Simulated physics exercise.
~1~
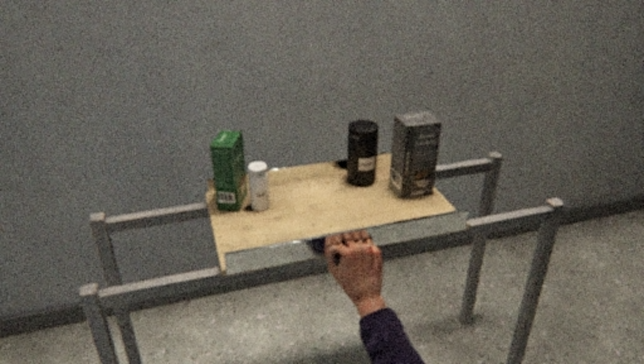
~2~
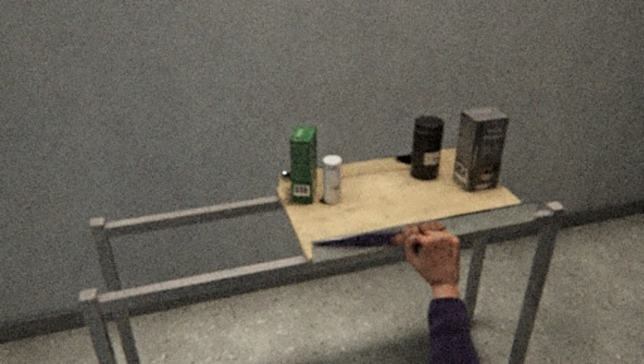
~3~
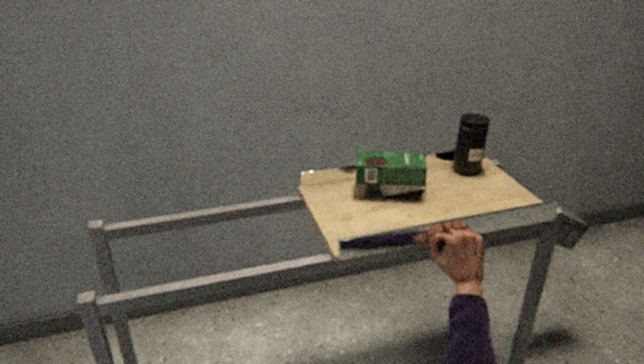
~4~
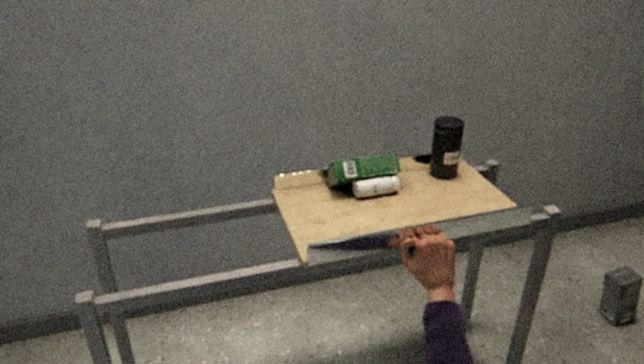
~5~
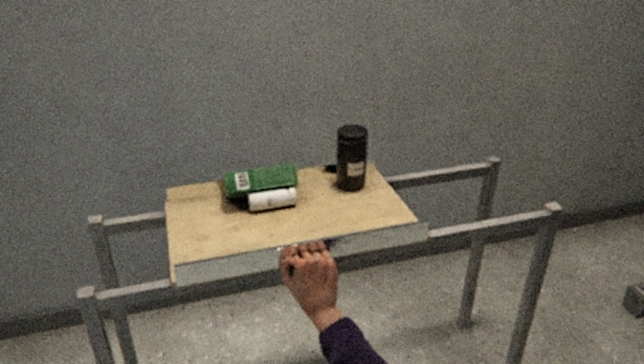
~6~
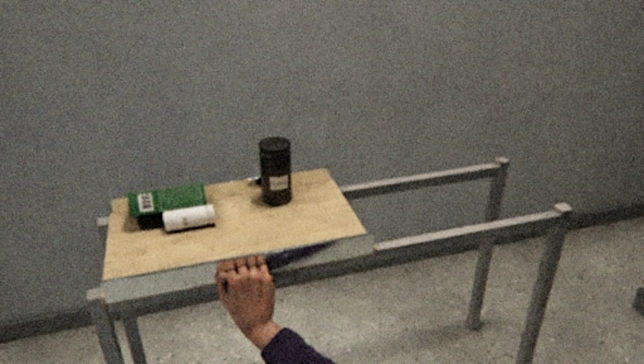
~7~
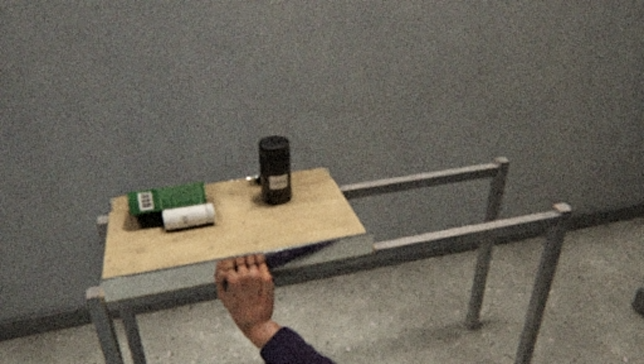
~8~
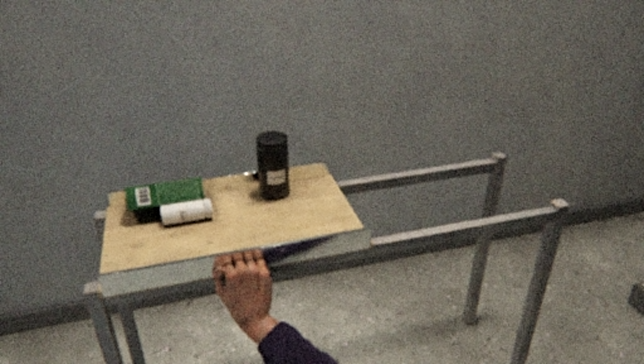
Against a plain gray wall, a wooden tray rests across a metal rail frame, carrying a green packet, a white shaker, a black jar and a dark gray carton, all upright. A hand gripping the front edge moves it to the right. At the right end, the packet and shaker topple onto the board while the carton tips off the right side and lands on the floor. The hand then takes the tray back left, all the way to the far end. There it stays, the jar still standing and the packet and shaker lying on their sides.
